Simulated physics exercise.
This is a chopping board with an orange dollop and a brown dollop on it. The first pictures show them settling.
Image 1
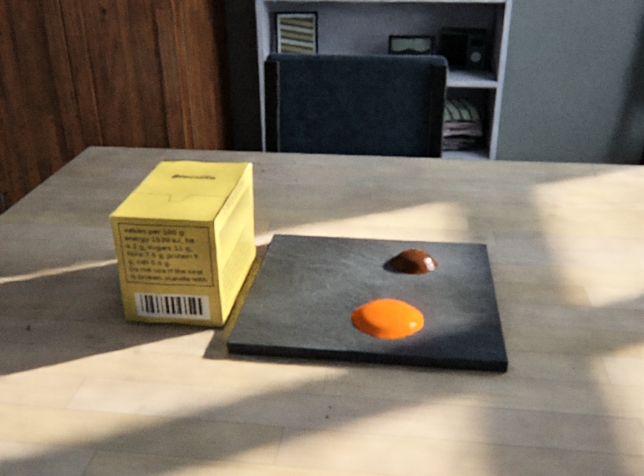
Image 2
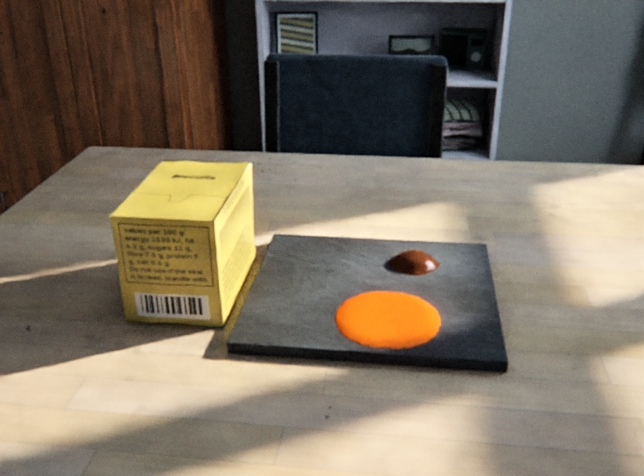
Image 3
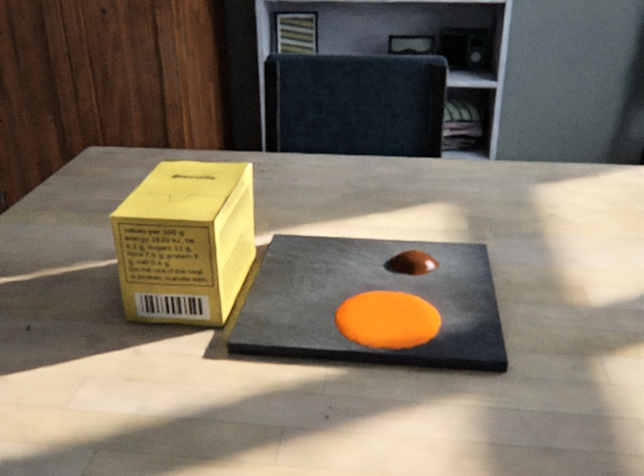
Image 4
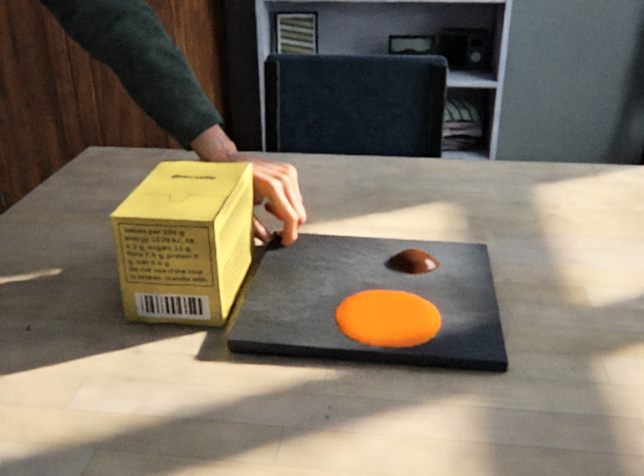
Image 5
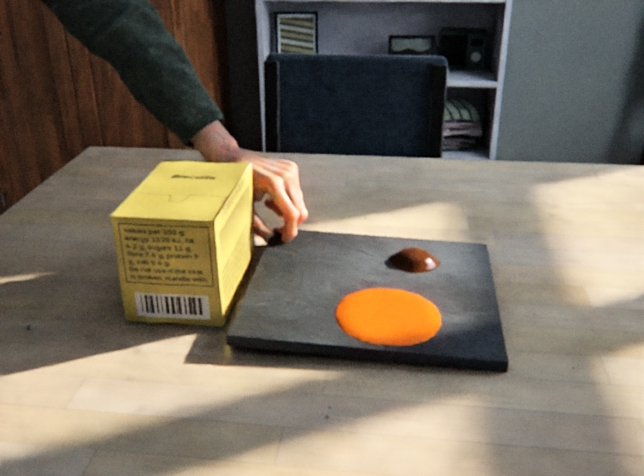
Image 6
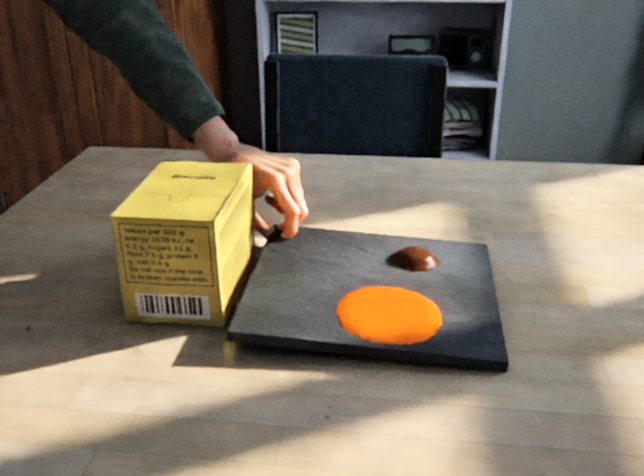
Orange dollop spreading flat beside a brown mound on a dark board, then a hand slightly raising the board's left end.
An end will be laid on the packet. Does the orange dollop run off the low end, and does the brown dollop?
Okay, so the orange dollop tumbles off and the brown dollop sits tight.
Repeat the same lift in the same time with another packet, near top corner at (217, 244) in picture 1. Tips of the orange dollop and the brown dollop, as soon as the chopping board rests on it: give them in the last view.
In the last picture, I'd say around (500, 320) for the first and around (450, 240) for the other.
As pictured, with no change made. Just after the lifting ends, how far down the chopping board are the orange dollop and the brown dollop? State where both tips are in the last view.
(507, 325) and (454, 241).
Soon after, slope about 31°; the orange dollop is dripping off the low end; the brown dollop has not moved.
Later, the orange dollop is dripping off the low end; the brown dollop has not moved.
In the end, slope about 31°; the orange dollop is dripping off the low end; the brown dollop has not moved.
